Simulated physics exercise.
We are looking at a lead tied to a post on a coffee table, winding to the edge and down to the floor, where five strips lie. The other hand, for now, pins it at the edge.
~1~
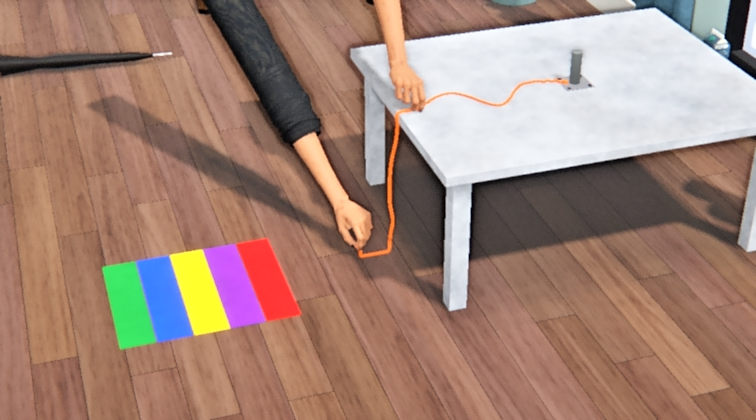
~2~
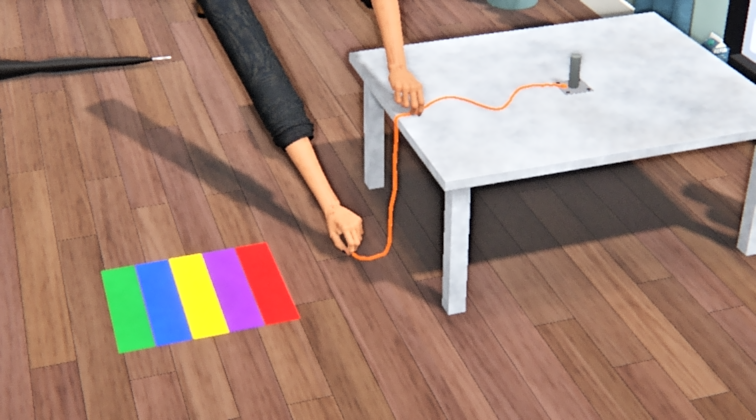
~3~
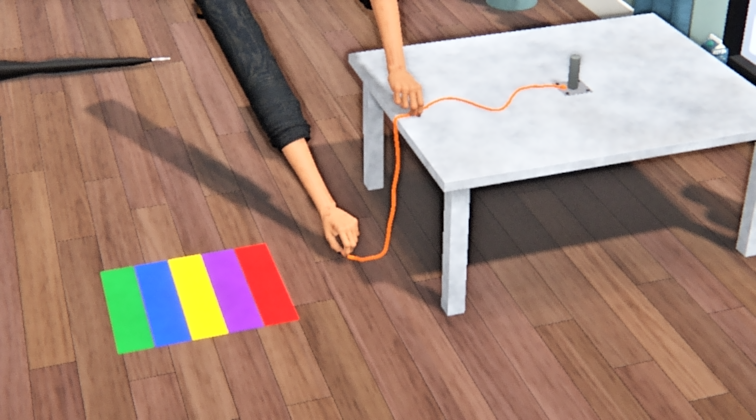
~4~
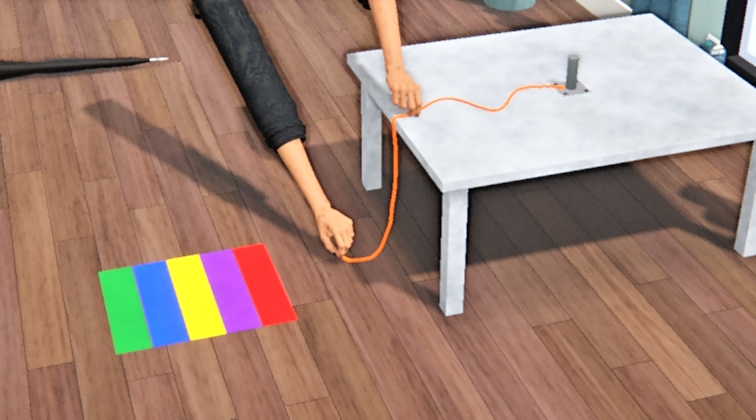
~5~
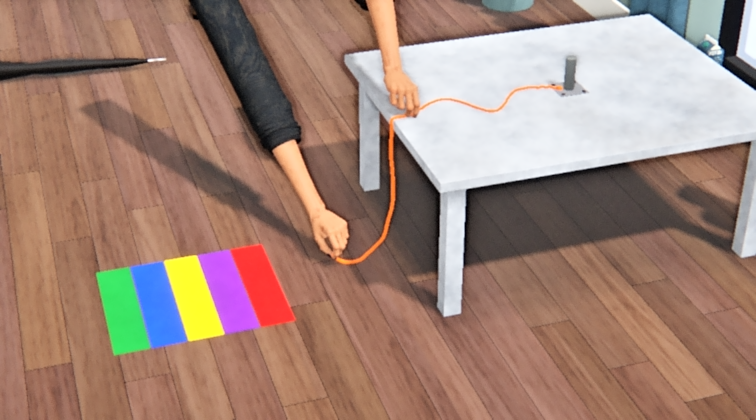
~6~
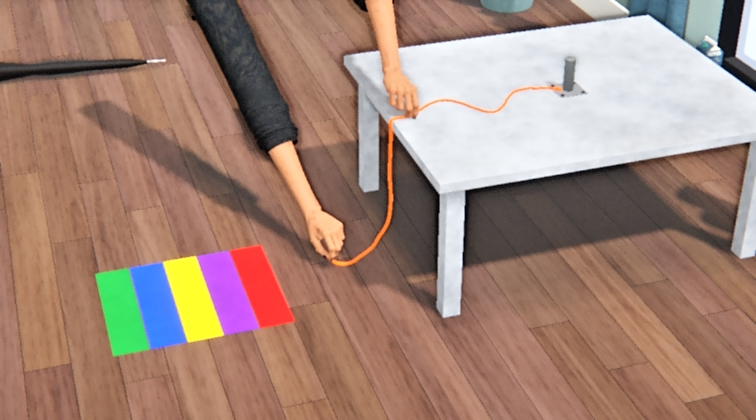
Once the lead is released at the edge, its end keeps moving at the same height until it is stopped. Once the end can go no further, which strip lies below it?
The yellow strip lies below it.
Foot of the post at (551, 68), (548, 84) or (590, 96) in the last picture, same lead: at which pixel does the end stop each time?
In pixels, the answers are (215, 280), (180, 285) and (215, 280).
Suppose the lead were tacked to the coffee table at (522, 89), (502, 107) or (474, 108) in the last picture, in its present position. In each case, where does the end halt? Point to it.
Estimated pixels in sequence: (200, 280), (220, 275) and (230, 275).
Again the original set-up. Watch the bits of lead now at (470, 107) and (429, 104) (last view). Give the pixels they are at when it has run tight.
I'd put the first at about (442, 110) and the other at about (396, 118).
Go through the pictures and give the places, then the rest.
The first frame shows end (357, 246); red (278, 303); purple (243, 309); yellow (207, 316); blue (171, 323); green (135, 330).
The second frame shows end (348, 252); lead through (534, 86) (503, 108) (444, 98) (397, 123) (395, 182) (390, 241).
The third frame shows end (344, 253).
The fourth frame shows end (338, 254); lead through (532, 87) (501, 109) (442, 99) (394, 124) (395, 182) (383, 242).
The fifth frame shows end (333, 256).
The sixth frame shows end (329, 257); lead through (529, 89) (498, 111) (439, 101) (391, 126) (390, 184) (375, 244).
A little later, end near (244, 272); over red.
Next, end near (212, 278); over purple.
When it is tight, end near (193, 281); over yellow. The end stops over the yellow strip.
